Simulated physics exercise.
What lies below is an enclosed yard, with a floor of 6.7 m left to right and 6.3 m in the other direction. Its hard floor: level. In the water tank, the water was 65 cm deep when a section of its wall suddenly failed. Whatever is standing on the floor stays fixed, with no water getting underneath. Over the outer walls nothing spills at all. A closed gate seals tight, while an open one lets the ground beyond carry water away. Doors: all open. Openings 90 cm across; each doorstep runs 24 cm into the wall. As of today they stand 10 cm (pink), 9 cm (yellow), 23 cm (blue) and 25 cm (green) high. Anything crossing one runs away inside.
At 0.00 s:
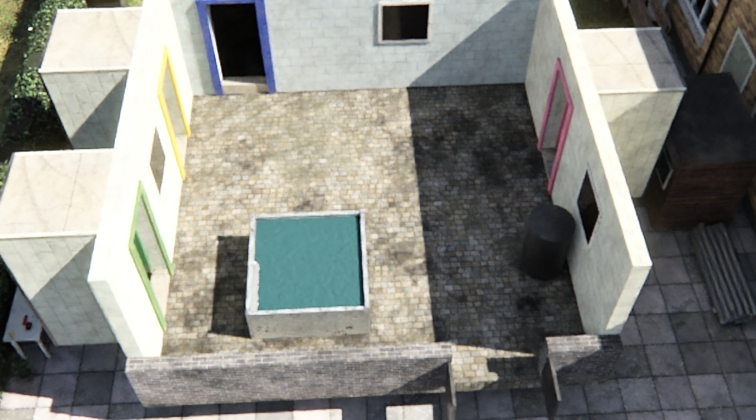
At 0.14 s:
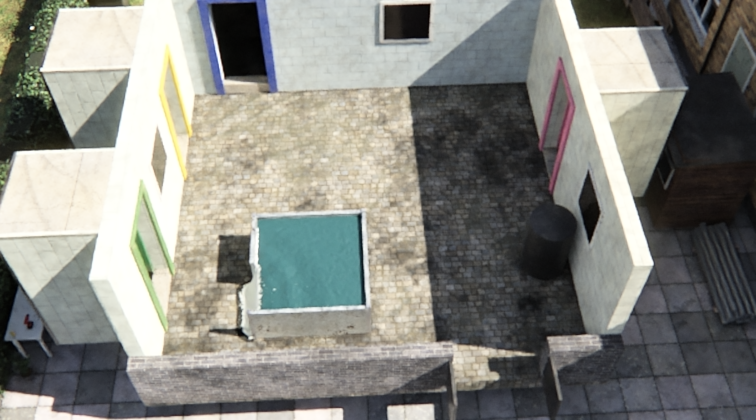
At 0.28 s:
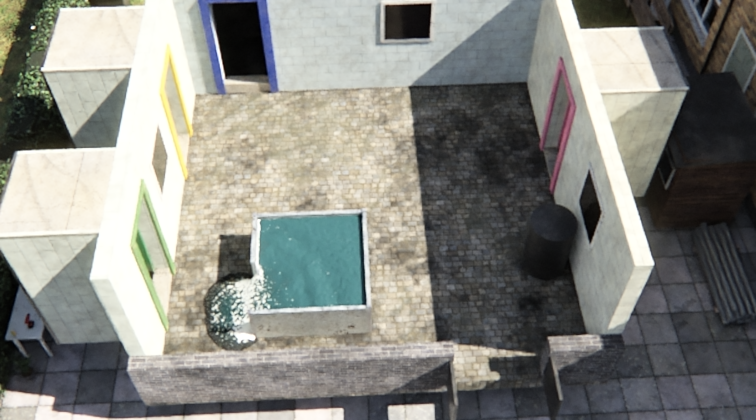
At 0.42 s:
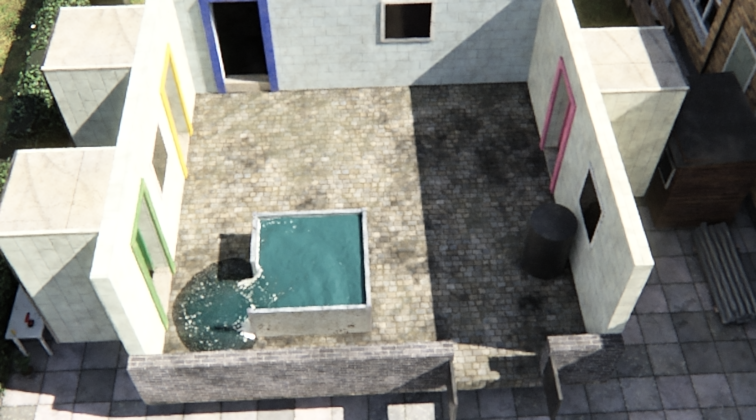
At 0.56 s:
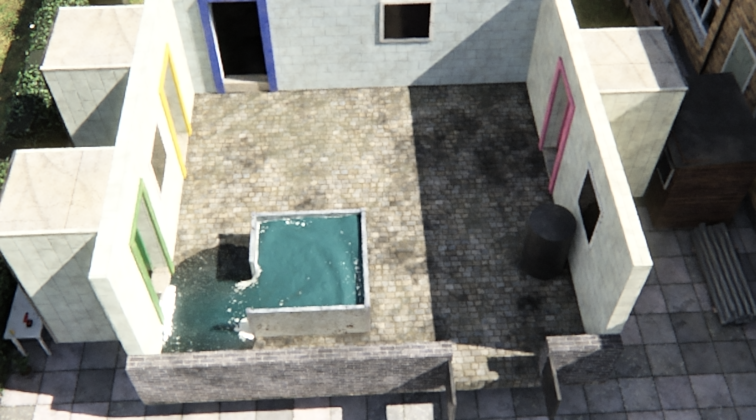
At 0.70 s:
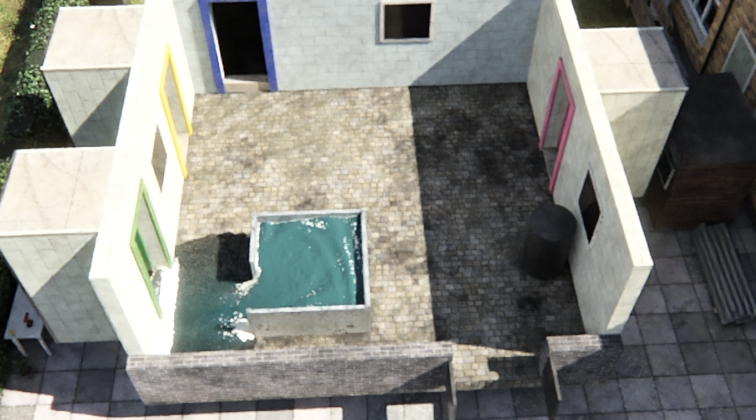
Water burst out through the left side of a square tank in a walled yard, splashed onto the paving, and spread in a widening pool to the wall by the green door.
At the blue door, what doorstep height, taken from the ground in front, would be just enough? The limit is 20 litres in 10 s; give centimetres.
9.5 cm.
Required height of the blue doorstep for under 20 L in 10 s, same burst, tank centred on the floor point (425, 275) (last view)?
It must be around 12.0 cm tall.
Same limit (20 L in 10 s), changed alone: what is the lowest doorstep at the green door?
Roughly 33 cm at the green door.
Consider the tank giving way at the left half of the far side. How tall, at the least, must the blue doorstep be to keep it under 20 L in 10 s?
Roughly 18 cm.
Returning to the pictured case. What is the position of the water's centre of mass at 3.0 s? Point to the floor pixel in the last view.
Around (263, 283).
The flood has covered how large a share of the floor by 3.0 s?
Roughly 35 percent of the floor is wet.
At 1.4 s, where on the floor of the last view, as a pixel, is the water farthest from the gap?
Roughly at (184, 182) in the last view.
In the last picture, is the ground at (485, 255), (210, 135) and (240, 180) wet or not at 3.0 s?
In order: Untouched, soaked, soaked.
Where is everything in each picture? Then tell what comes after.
In the first frame, still water, 65 cm deep, in the water tank at (308, 263); the blue door at (240, 55) is dry.
In the second frame, water pours out at (257, 303) and has run 0.3 m, to (241, 329); about 6 cm deep outside, 65 cm at the back.
In the third frame, the front is at (210, 308), 0.8 m from the gap at (257, 304); 0.8 m2 of floor is wet, 65 cm left at the back.
In the fourth frame, the front is at (179, 318), 1.3 m from the gap at (257, 303); 1.7 m2 of floor is wet, 65 cm left at the back.
In the fifth frame, water pours out at (256, 303) and has run 1.6 m, to (155, 314); about 6 cm deep outside, 60 cm at the back.
In the sixth frame, the front is at (175, 252), 1.6 m from the gap at (256, 303); 3.3 m2 of floor is wet, 55 cm left at the back; 3.8 m in a straight line remain to the blue door at (241, 53).
After 1.4 s water covers 10 % of the floor, deepest (50 cm) near (159, 380); it has not reached the blue door.
After 3.0 s water covers 35 % of the floor, deepest (28 cm) near (159, 380); 5 cm at the blue door, 0 litres in over its 23 cm doorstep.
After 10.0 s water covers 90 % of the floor, deepest (9 cm) near (161, 359); 6 cm at the blue door, 0 litres in over its 23 cm doorstep.
At the blue door as built, the water arrived by 3.0 s and peaked near 15 cm at 3.8 s.
Run again over the same 10 s with other heights there, 31 litres in over 8.5 cm, 4 litres over 12 cm. The limit of 20 litres is kept from about 9.5 cm up.
